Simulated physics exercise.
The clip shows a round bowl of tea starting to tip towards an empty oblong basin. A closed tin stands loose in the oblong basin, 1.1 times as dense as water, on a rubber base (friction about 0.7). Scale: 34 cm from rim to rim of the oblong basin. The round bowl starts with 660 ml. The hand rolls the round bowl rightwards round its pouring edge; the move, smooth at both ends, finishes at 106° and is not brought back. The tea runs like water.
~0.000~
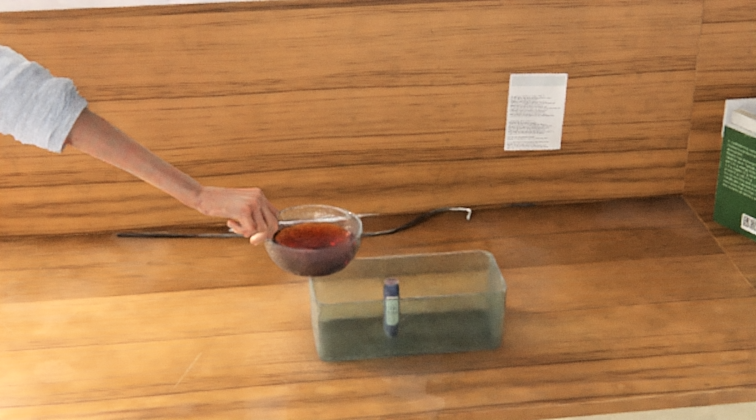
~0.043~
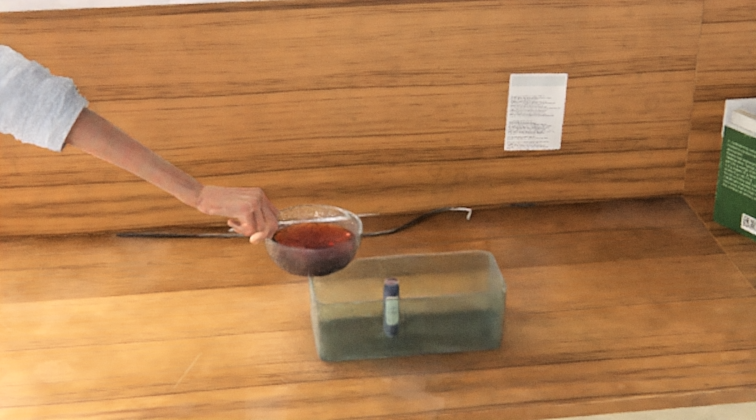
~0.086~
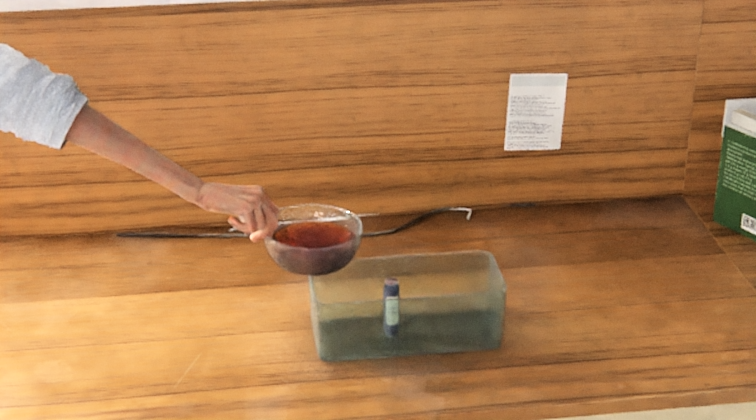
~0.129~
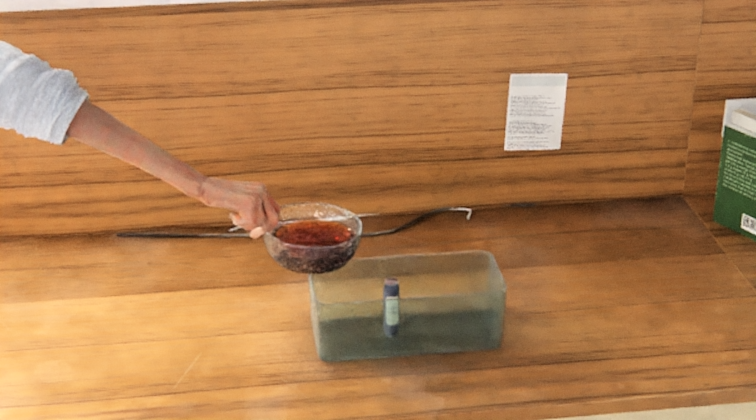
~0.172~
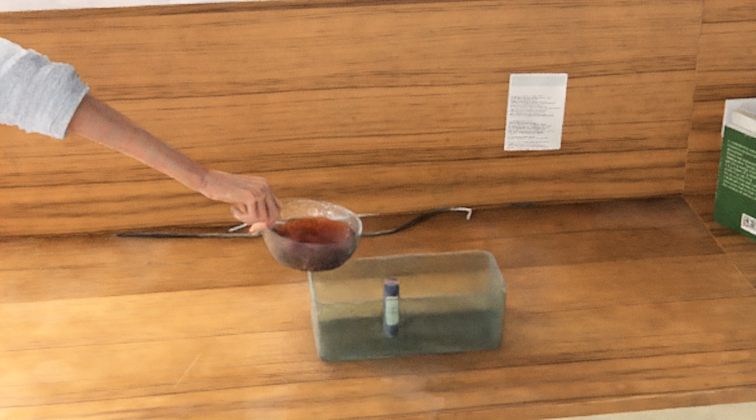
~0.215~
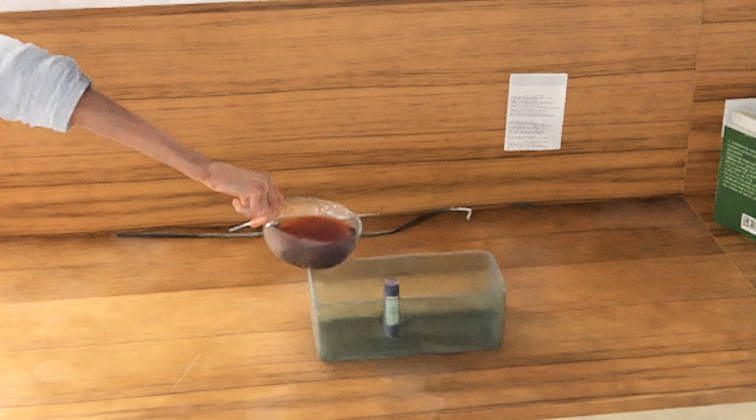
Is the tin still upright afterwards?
The tin keeps standing.
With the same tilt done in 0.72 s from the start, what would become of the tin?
The tin falls.
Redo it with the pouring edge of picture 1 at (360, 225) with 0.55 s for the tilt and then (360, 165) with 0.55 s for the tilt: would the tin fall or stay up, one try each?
First it goes over; then it goes over.
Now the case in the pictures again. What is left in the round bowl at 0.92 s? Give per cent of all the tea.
Near 3 in a hundred.
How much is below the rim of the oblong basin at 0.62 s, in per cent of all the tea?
Some 4 per cent.
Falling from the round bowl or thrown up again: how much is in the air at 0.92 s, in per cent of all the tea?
Near 16 in a hundred.
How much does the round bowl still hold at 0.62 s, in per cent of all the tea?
Some 62 per cent.
By 0.62 s the tilt is 66° and 61 per cent is still to pour; the tin stands where it began.
By 0.92 s the tilt is 101° and 3 per cent is still to pour; the tin stands where it began.
By 1.23 s the tilt is 106° and 0 per cent is still to pour; the tin stands where it began.
By 1.57 s the tilt is 106° and 0 per cent is still to pour; the tin stands where it began.
At rest the tin stands where it began.
